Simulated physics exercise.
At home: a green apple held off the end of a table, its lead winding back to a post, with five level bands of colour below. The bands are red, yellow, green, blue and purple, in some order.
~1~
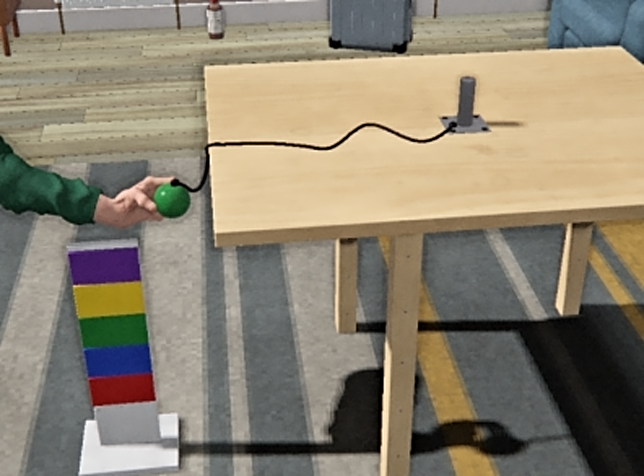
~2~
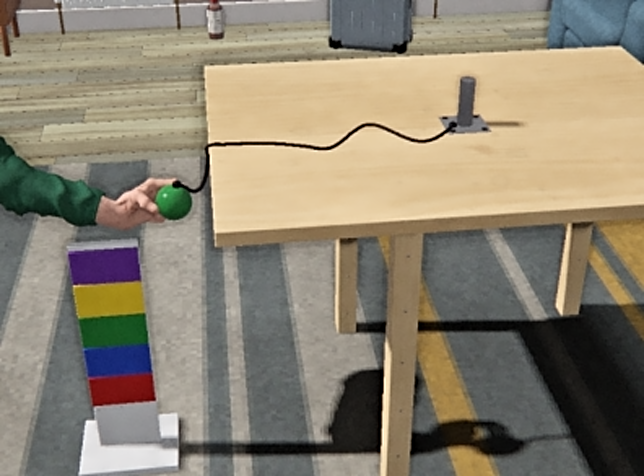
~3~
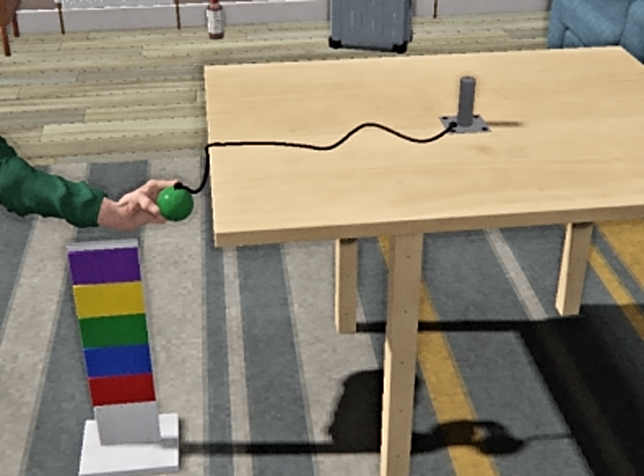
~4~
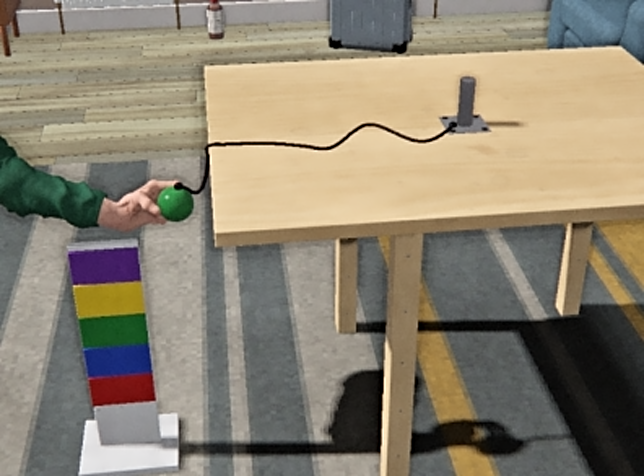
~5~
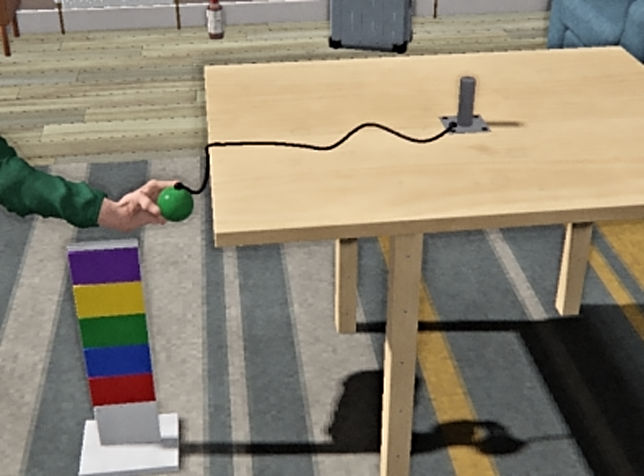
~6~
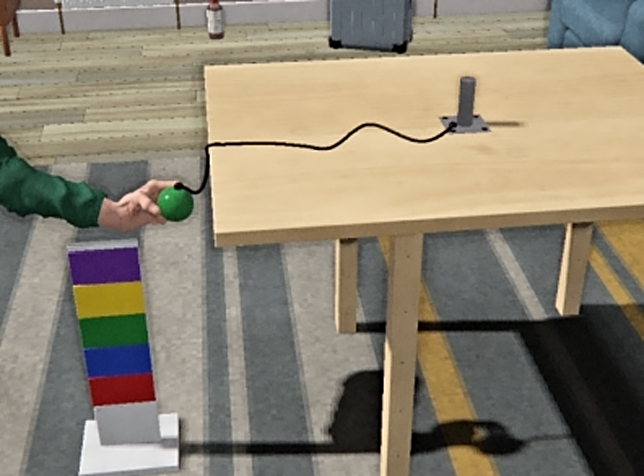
Green ball held in a hand off a table's left end barely shifting, its dark cord winding to a post, colored bands below.
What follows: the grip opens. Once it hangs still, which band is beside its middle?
Its centre hangs level with the yellow band.
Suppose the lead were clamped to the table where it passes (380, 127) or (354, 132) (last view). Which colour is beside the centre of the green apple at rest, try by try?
In that order: Purple; purple.
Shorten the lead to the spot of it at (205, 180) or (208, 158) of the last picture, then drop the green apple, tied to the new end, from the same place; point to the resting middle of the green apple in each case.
In that order: (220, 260) and (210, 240).
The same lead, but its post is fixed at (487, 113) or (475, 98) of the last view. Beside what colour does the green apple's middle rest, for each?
One after the other, purple; purple.
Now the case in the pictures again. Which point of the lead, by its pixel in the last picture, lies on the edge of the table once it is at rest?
Near (272, 144).
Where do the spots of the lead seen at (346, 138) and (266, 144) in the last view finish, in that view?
At (293, 137), then (209, 156).
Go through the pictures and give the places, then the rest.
The first picture shows green apple (172, 201); purple (105, 268); yellow (110, 301); green (114, 332); blue (118, 362); red (122, 391).
The second picture shows green apple (174, 202); lead through (438, 137) (386, 129) (343, 140) (278, 144) (210, 149).
The third picture shows green apple (175, 204).
The fourth picture shows green apple (176, 204); lead through (438, 137) (386, 129) (343, 140) (278, 144) (210, 149).
The fifth picture shows green apple (176, 204).
The sixth picture shows green apple (176, 204); lead through (438, 137) (386, 129) (343, 140) (278, 144) (210, 149).
Soon after, apple near (223, 273); level with yellow.
Then, apple near (216, 281); level with yellow.
At rest, apple near (215, 284); level with yellow. Its middle rests at the yellow band.
